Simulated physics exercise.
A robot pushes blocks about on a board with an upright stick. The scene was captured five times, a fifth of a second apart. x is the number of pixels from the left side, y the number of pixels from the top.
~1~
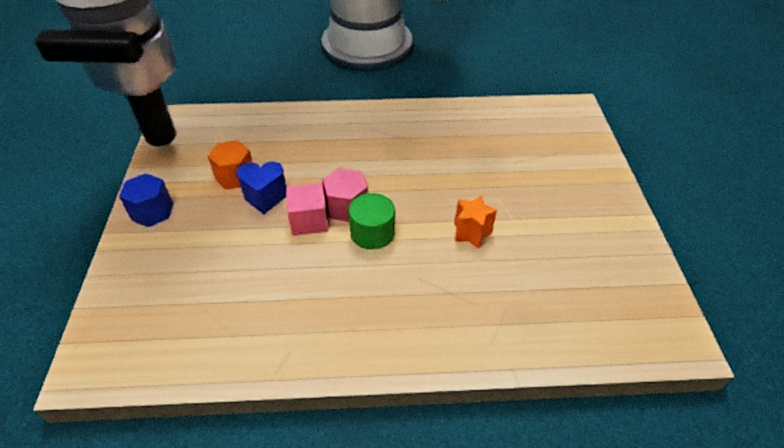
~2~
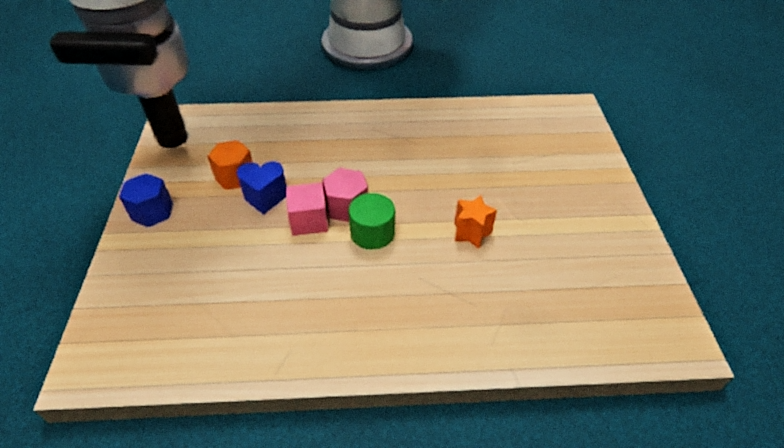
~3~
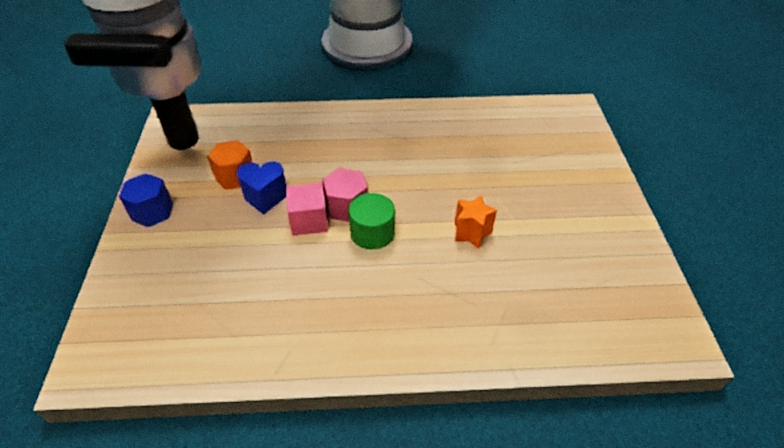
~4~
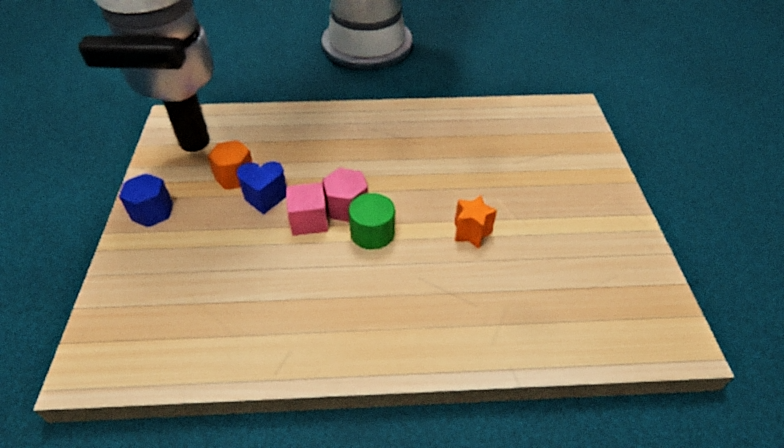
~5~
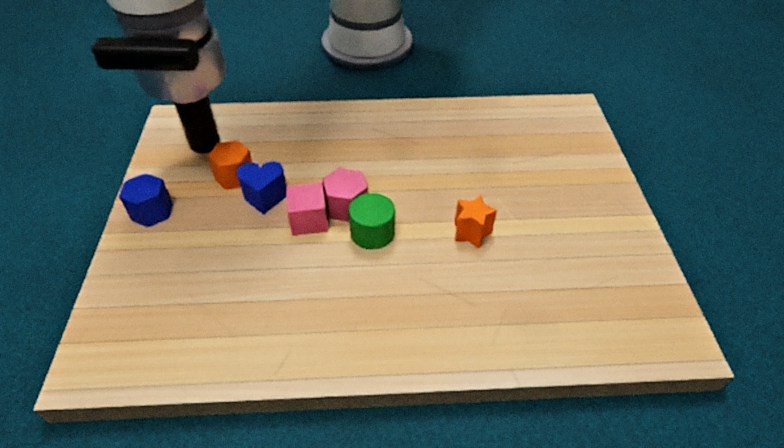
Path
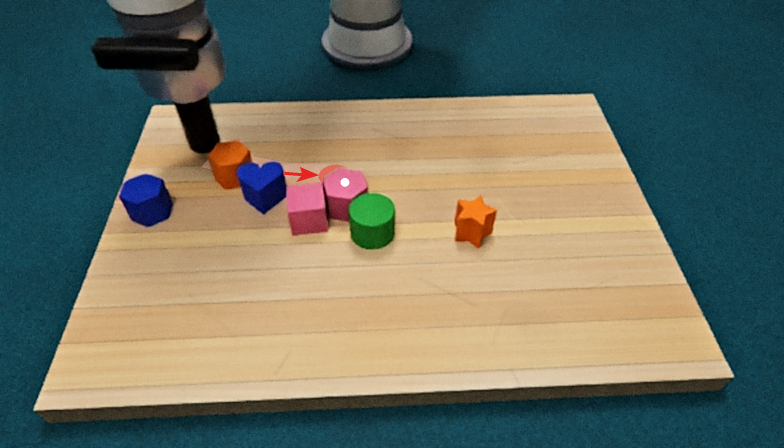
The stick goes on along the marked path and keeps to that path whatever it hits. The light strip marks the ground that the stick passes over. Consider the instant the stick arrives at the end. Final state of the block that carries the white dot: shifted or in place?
At the end of the path, it will still be in place.
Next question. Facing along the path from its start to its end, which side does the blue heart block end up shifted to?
Pushed right.
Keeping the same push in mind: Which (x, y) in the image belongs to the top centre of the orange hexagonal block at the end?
It comes to (248, 170).
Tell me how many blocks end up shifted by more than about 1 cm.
I'd put the number at two.
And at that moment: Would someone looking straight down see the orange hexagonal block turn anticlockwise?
No - that is not the case.
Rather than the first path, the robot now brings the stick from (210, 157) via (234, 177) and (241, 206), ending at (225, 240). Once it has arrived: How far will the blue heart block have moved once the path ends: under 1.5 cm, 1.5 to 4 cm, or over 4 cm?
It goes beyond 4 cm.
Drawn move, from (210, 157) by way of (269, 171) to (335, 176); the dot is on the pink hexagonal block.
What follows on the original path. One third of the way, stick (245, 154); orange hexagonal block (243, 165), turned 55° clockwise; blue heart block (264, 182), turned 40° anticlockwise.
Two thirds of the way, stick (289, 161); orange hexagonal block (248, 170), turned 85° clockwise; blue heart block (268, 189), turned 50° anticlockwise.
At the end, stick (333, 163); orange hexagonal block (248, 170), turned 85° clockwise; blue heart block (268, 189), turned 50° anticlockwise; pink hexagonal block still.
